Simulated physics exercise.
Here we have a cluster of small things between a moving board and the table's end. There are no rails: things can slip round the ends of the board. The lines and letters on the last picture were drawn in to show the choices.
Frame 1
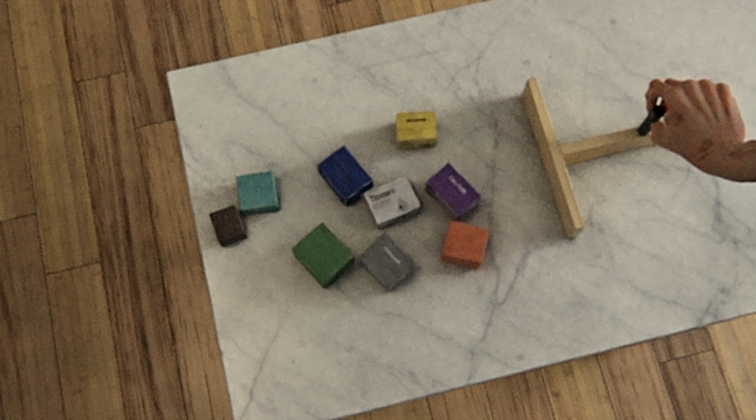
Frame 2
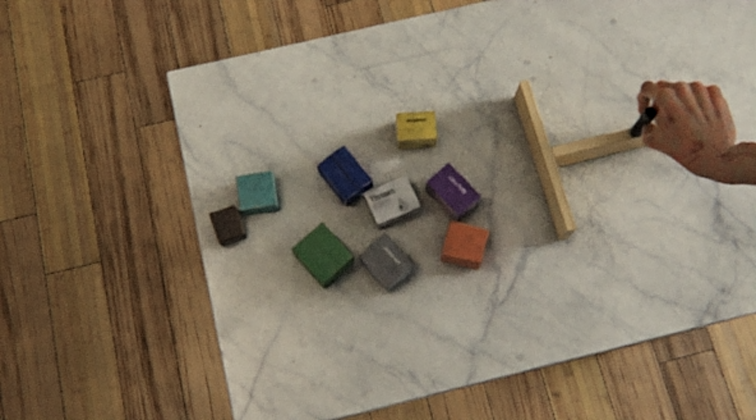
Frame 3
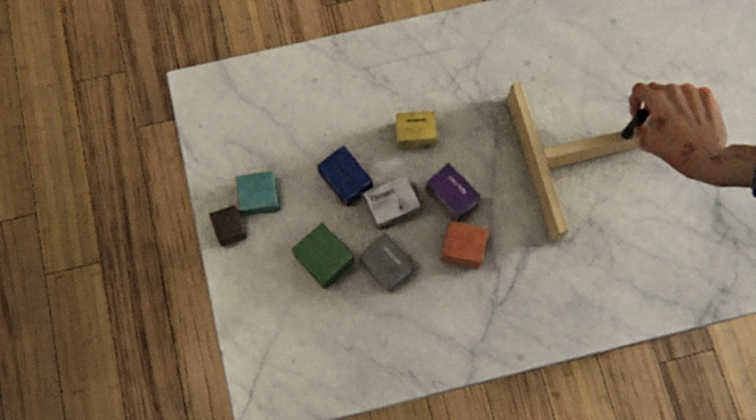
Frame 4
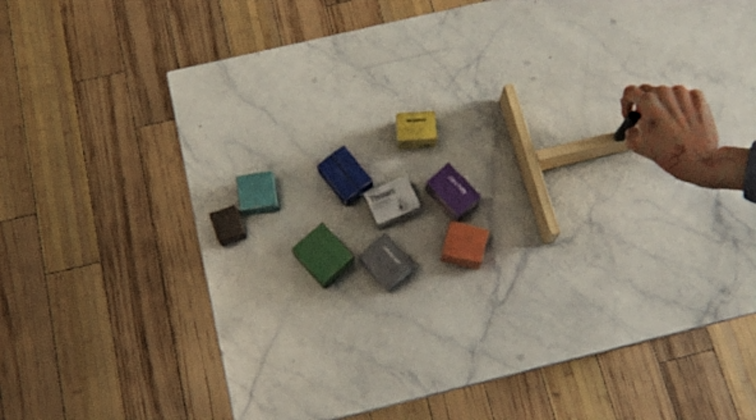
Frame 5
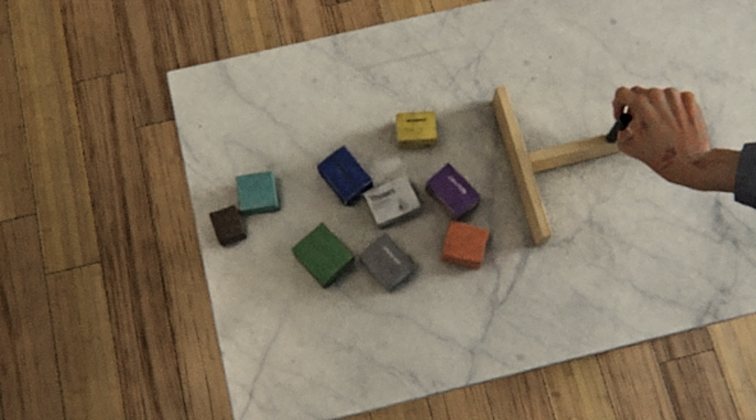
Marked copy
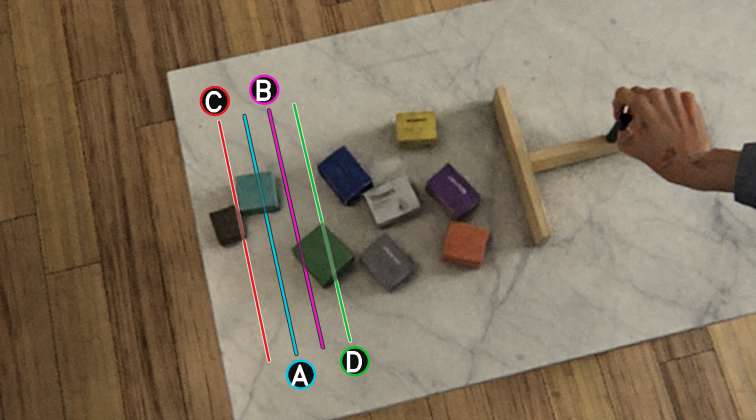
A hand holding a wooden T-shaped pusher slid its board slowly a short way left across a marble tabletop, toward a scattered cluster of small colored blocks, which all stayed still.
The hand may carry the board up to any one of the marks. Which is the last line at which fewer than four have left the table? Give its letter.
No fourth one falls up to A.
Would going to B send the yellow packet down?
No.
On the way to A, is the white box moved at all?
Yes.
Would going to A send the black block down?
By then, yes.
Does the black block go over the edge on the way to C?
By then, yes.
On the copy, A at (269, 230); B at (295, 224); C at (243, 236); D at (321, 218).
On A. First, board (434, 180); orange block (427, 261); grey box (380, 262).
Then, board (343, 202); black block (217, 234); green block (250, 269).
Finally, board (270, 219); green block over the edge; black block over the edge; three fallen.
By contrast, B is within the limit but short; C drops six; D is within the limit but short.
